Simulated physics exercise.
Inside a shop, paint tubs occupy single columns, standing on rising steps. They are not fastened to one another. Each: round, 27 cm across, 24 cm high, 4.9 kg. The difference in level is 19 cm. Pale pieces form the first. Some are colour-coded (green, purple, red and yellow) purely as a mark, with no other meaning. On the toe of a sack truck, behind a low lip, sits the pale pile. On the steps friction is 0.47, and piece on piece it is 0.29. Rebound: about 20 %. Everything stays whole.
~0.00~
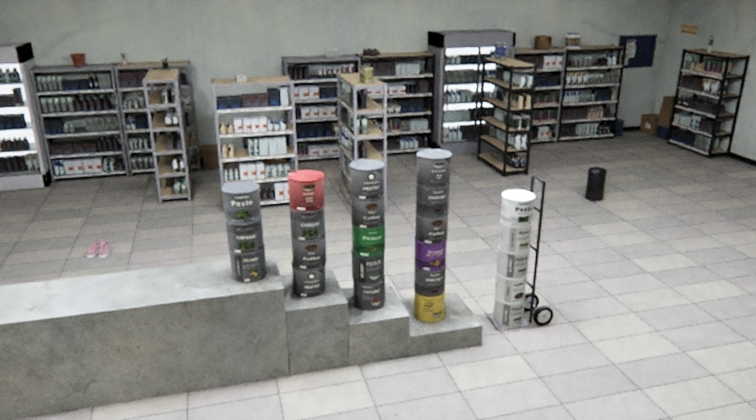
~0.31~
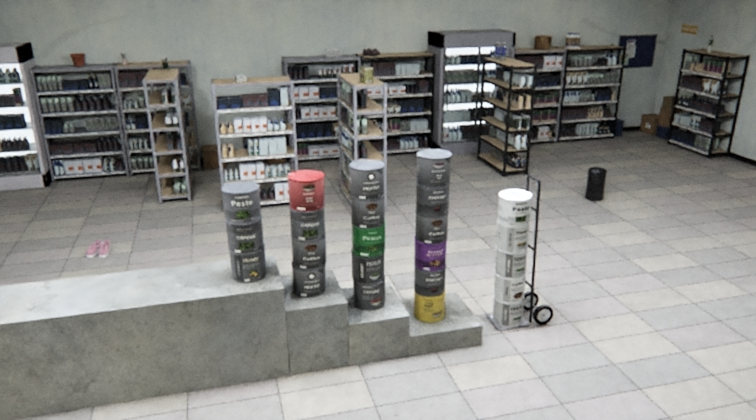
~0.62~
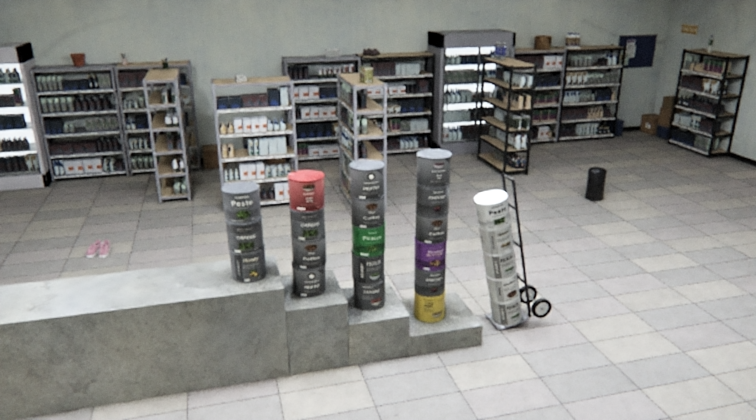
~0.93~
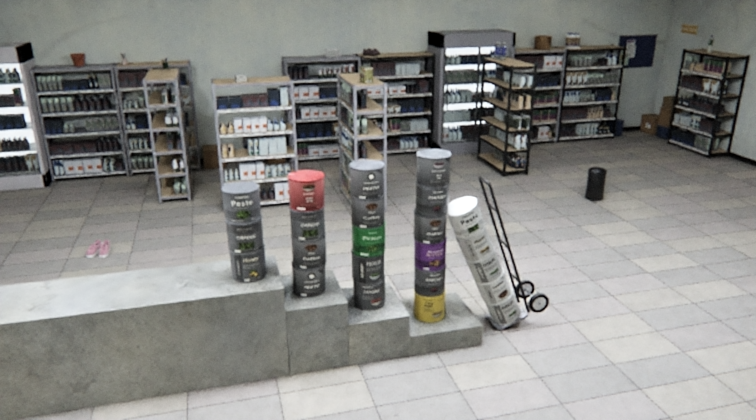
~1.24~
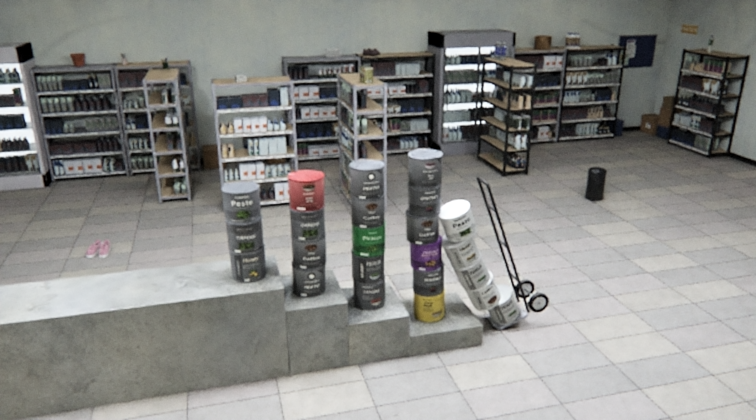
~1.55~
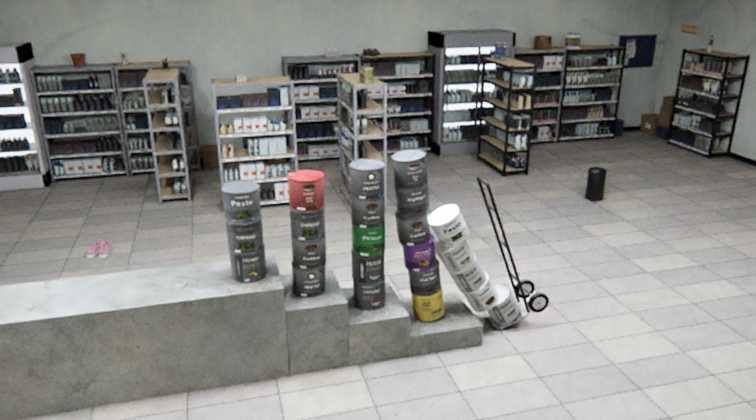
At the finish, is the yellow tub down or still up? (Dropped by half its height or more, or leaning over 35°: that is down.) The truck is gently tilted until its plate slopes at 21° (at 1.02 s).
It is still up.
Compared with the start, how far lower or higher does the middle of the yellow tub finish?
Net change: Some 0 cm lower.
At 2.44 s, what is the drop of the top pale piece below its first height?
About 20 cm.
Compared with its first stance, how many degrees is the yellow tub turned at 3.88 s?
Something like 30°, more or less.
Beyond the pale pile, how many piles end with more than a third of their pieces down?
By my count, 1.
After 2.44 s, 4 of the pale pile down; none of the 18 other tubs down, 13 disturbed; yellow tub 22° from how it stood; purple tub 22° from how it stood.
After 3.88 s, 4 of the pale pile down; 5 of the 18 other tubs down; yellow tub 28° from how it stood; purple tub on its side.
After 5.34 s, 4 of the pale pile down; 5 of the 18 other tubs down; yellow tub 16 cm from its place; purple tub on its side.
In the end (5.9 s), 4 of the pale pile down; 5 of the 18 other tubs down; yellow tub 17 cm from its place; purple tub on its side; green tub 18° from how it stood. From the last view, middles, yellow tub near (412, 297), purple tub near (350, 260).
